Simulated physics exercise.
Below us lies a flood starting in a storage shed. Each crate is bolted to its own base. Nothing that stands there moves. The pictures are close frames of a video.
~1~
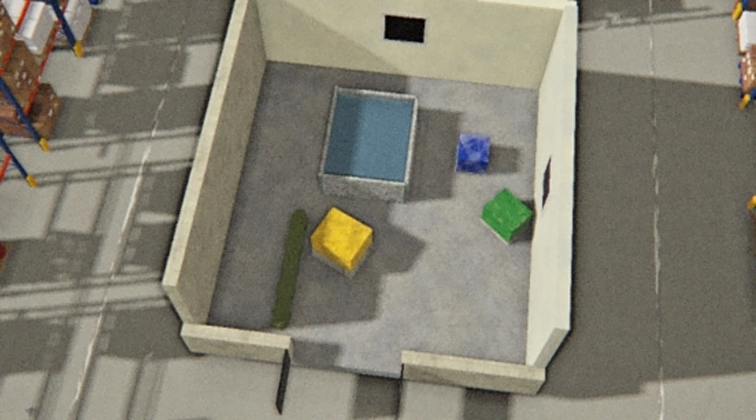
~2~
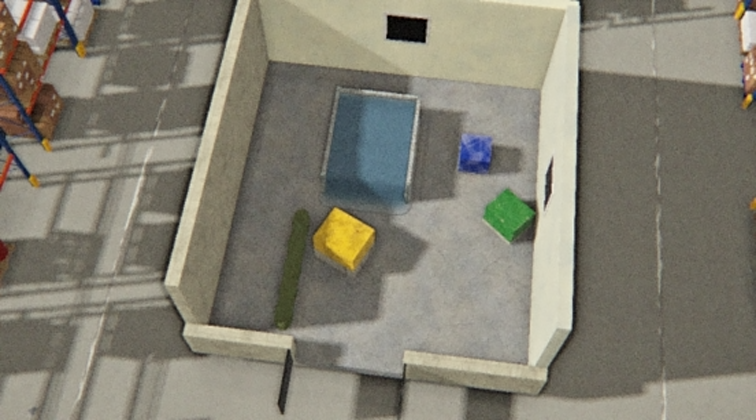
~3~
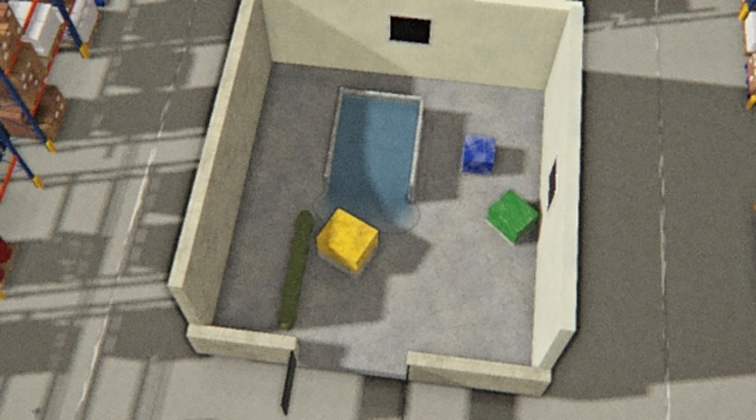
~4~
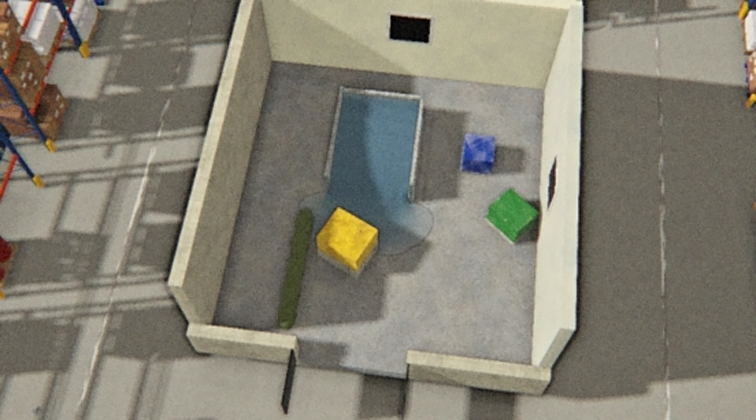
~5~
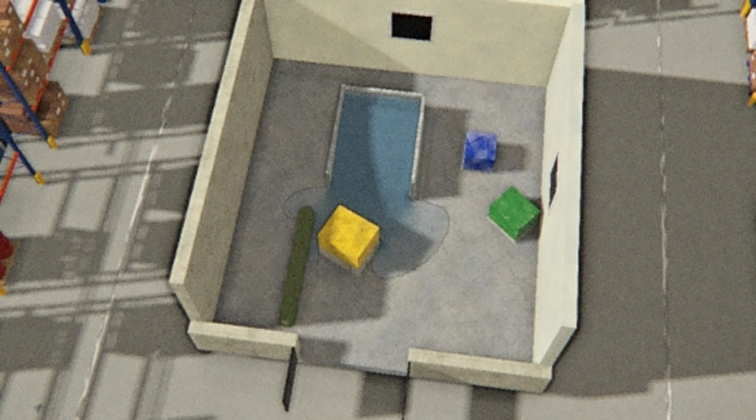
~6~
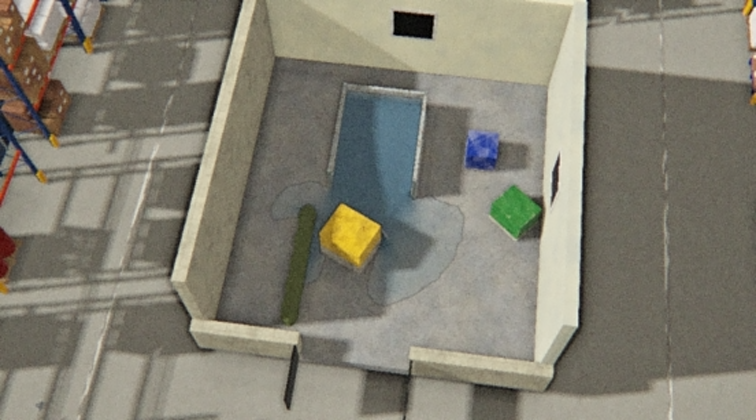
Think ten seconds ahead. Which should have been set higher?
The green crate gets wet; the yellow crate gets wet; the blue crate gets wet.
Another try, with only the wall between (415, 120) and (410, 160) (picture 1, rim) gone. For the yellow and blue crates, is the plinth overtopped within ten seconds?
Then: The yellow one remains dry; the blue one is topped.
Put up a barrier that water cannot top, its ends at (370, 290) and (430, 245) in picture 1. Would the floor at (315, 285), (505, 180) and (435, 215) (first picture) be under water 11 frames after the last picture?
In turn: Under water, flooded, flooded.
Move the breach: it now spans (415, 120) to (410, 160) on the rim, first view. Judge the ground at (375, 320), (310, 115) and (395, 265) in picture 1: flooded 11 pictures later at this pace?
In that order: Free of water, not flooded, free of water.
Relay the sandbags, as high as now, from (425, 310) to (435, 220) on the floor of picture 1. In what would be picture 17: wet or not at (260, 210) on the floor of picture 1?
Verdict: Wet.
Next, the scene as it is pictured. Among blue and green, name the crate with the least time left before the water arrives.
The crate marked green.
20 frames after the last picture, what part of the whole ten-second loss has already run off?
Some 45 per cent.
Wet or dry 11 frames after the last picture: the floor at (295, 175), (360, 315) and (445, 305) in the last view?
One after the other: Covered, awash, flooded.
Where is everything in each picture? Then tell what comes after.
Still water in the water tank at (370, 137), in the first frame.
Water pours out at (366, 191) and has run to (321, 194), in the second frame.
Water pours out at (369, 193) and has run to (317, 207), in the third frame.
The front is at (301, 214), out from the gap at (369, 193), in the fourth frame.
Water pours out at (370, 190) and has run to (309, 255), in the fifth frame.
Water pours out at (372, 189) and has run to (381, 301), in the sixth frame.
A moment on, water covers 30 % of the floor; the green crate not reached, the yellow crate water round its plinth, the blue crate not reached.
Next, water covers 50 % of the floor; the green crate water round its plinth, the yellow crate water round its plinth, the blue crate not reached.
Then, water covers 60 % of the floor; the green crate water round its plinth, the yellow crate water round its plinth, the blue crate not reached.
Later, water covers 80 % of the floor; the green crate water round its plinth, the yellow crate water round its plinth, the blue crate water round its plinth.
In the end, water covers 95 % of the floor; the green crate was topped, the yellow crate was topped, the blue crate was topped.
